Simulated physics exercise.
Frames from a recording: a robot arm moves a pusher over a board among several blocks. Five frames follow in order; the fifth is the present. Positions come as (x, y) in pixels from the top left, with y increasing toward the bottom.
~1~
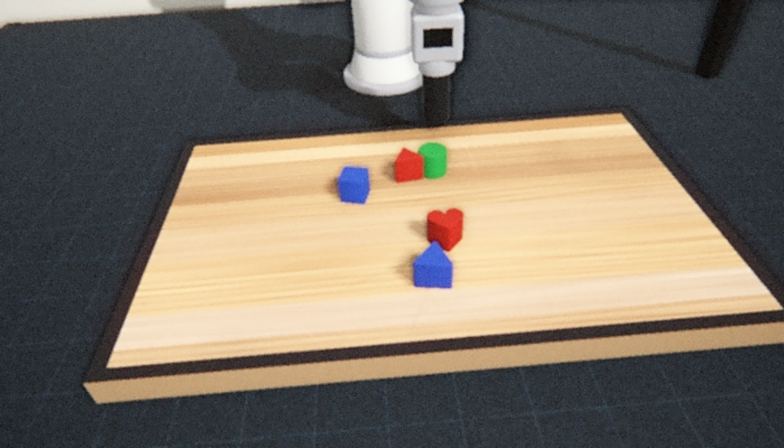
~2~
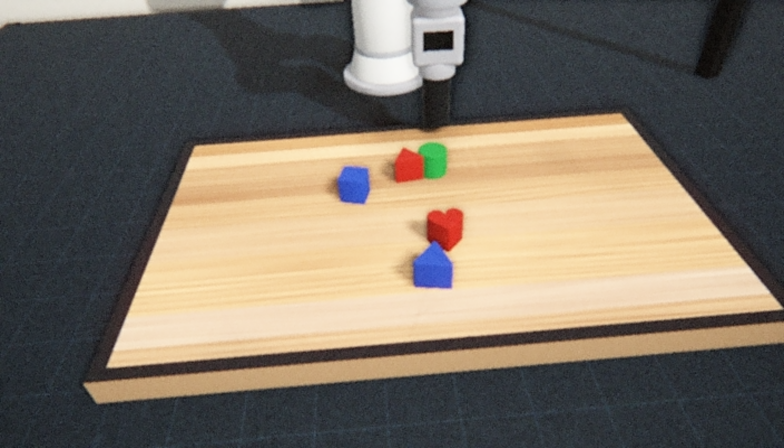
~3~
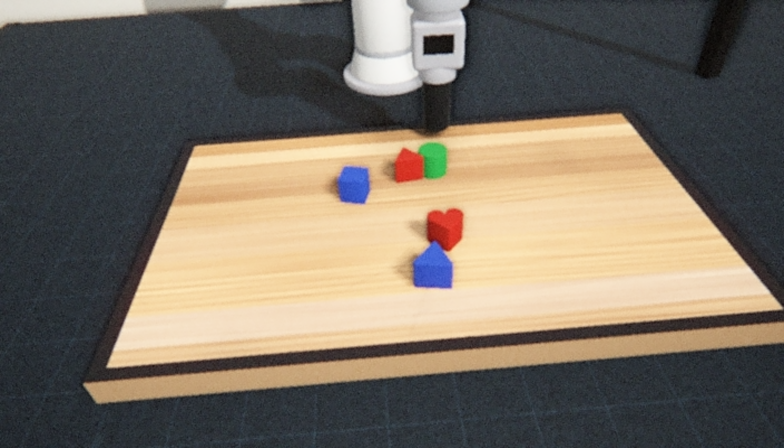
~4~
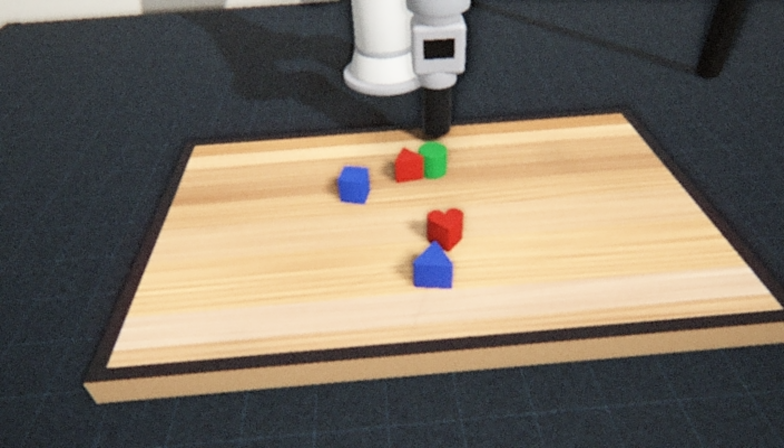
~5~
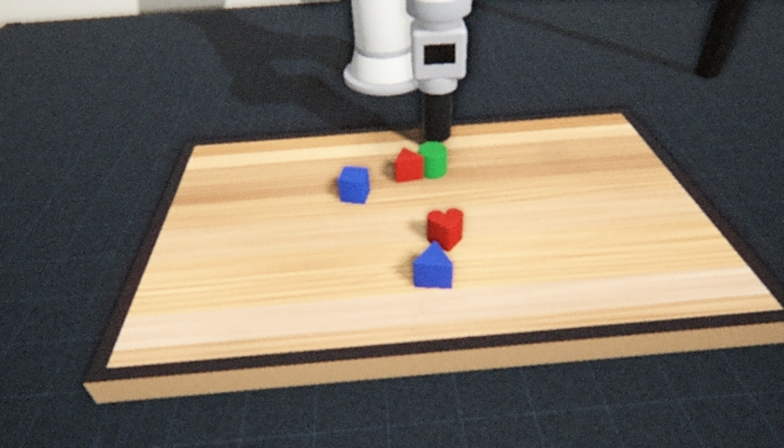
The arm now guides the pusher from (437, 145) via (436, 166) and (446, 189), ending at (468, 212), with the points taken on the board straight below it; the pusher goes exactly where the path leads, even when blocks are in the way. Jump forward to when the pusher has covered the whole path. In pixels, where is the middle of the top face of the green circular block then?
Somewhere near (427, 185).
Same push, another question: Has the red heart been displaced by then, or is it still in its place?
That block stays in place.
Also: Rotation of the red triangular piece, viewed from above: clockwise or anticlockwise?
In a top view, it turns clockwise.
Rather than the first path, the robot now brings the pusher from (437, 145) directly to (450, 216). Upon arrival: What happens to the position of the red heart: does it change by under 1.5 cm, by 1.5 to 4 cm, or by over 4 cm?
It will move less than 1.5 cm.
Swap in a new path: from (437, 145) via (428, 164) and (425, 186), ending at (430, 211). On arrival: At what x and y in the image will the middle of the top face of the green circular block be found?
The point I'd pick in the picture is (455, 201).
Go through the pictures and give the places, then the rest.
The first frame shows pusher's lower end (436, 117); red triangular piece (407, 154); green circular block (433, 149); red heart (446, 216).
The second frame shows pusher (436, 121); blocks still.
The third frame shows pusher (436, 125); blocks still.
The fourth frame shows pusher (437, 130); blocks still.
The fifth frame shows pusher (437, 136); red triangular piece (407, 154); green circular block (433, 149); red heart (446, 216).
What follows on the original path. One third of the way, pusher (436, 157); red triangular piece (406, 157), turned 40° clockwise; green circular block (431, 160).
Two thirds of the way, pusher (447, 179); red triangular piece (406, 157), turned 45° clockwise; green circular block (427, 180).
At the end, pusher (469, 201); red triangular piece (406, 157), turned 45° clockwise; green circular block (427, 185); red heart still.
